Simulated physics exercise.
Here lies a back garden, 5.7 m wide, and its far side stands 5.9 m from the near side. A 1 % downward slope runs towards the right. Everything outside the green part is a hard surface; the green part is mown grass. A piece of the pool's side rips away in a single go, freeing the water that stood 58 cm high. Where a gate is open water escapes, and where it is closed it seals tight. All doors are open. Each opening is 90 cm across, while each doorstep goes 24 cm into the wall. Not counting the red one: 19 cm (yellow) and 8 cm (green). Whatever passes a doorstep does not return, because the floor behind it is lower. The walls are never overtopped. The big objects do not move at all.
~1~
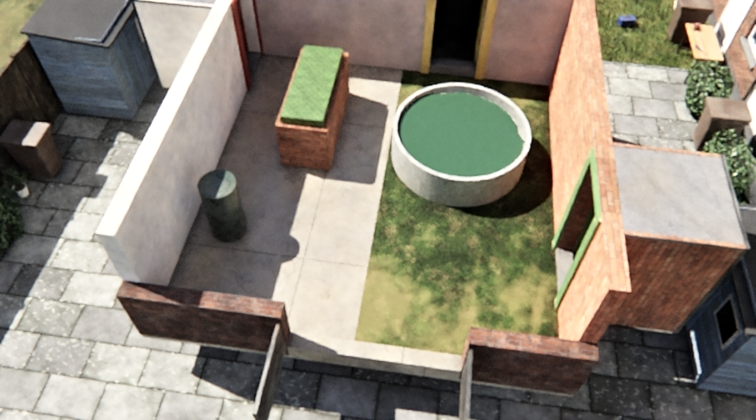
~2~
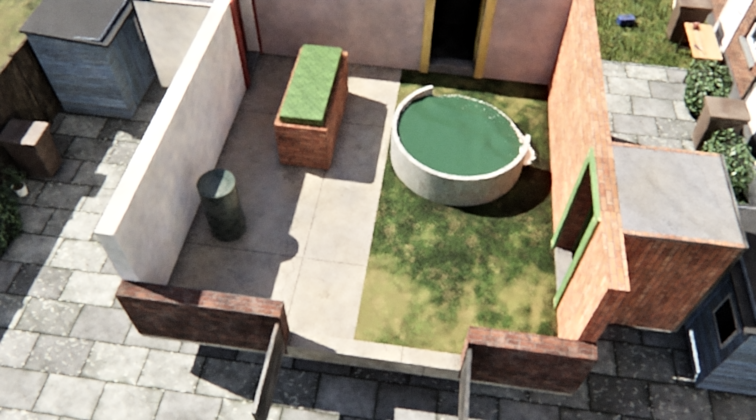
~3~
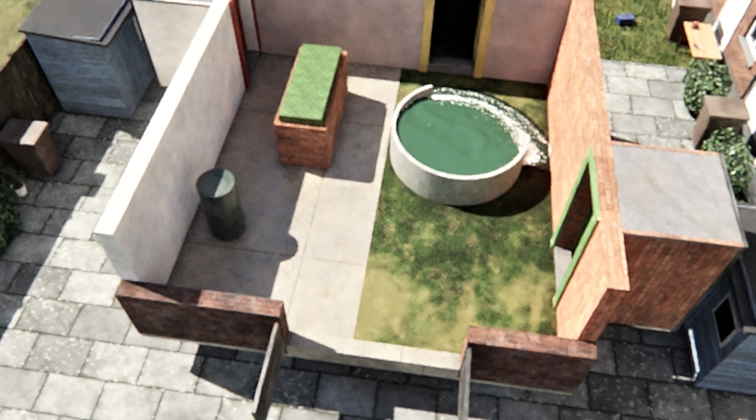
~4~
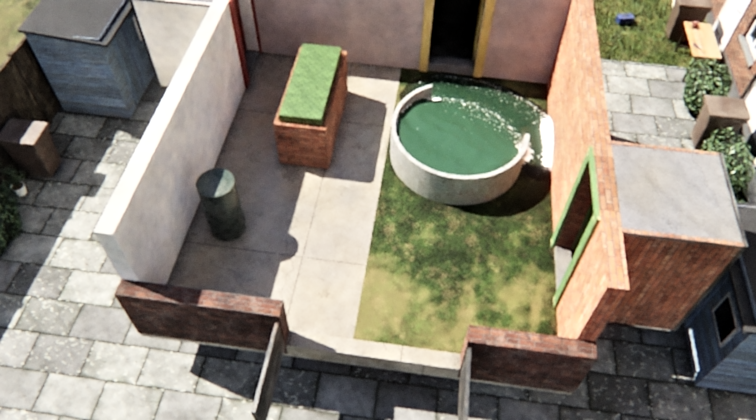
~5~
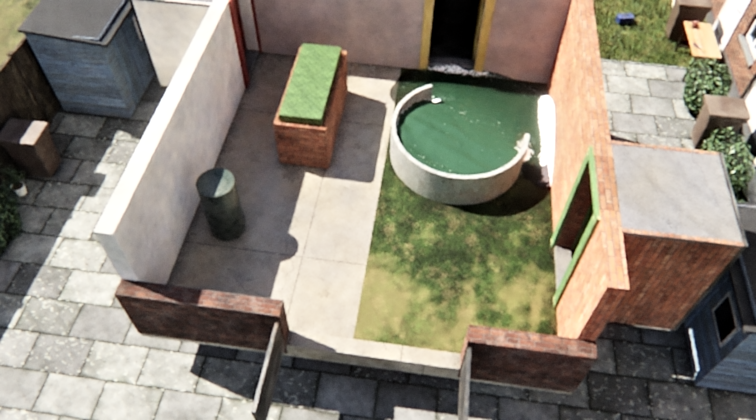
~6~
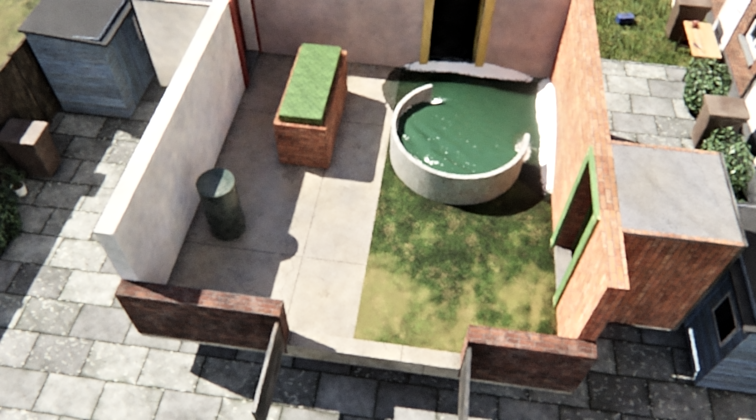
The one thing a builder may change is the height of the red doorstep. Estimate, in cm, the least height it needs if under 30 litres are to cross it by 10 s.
I would say 16 cm.
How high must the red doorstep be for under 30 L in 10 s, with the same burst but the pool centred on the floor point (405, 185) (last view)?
It should be around 9.5 cm high.
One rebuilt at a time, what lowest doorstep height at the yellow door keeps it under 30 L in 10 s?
Yellow - roughly 24 cm.
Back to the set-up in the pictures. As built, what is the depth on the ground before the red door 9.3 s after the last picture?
About 6.5 centimetres.
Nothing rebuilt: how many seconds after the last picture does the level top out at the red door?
It peaks around 2.8 s.
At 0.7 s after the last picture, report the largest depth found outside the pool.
Max depth: Near 54 cm.
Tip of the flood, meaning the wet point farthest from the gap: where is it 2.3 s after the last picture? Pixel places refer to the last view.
Front tip: Approx. (259, 56) px.
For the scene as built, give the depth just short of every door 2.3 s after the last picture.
Depths, in cm - red: 9, yellow: 21, green: 6.
Then, 0.7 s after the last picture water covers 20 % of the floor, deepest (54 cm) near (542, 93); it has not reached the red door.
Then, 2.3 s after the last picture water covers 40 % of the floor, deepest (24 cm) near (544, 147); 9 cm at the red door, 0 litres in over its 8 cm doorstep.
Then, 9.3 s after the last picture water covers 95 % of the floor, deepest (10 cm) near (542, 100); 6 cm at the red door, 121 litres in over its 8 cm doorstep.
At the red door as built, the water peaked near 22 cm, 2.9 s after the last picture.
With a doorstep of 14.5 cm, 43 litres would have come in within the 10 s; with 19.5 cm, 15 litres. So under 30 litres takes about 16 cm.
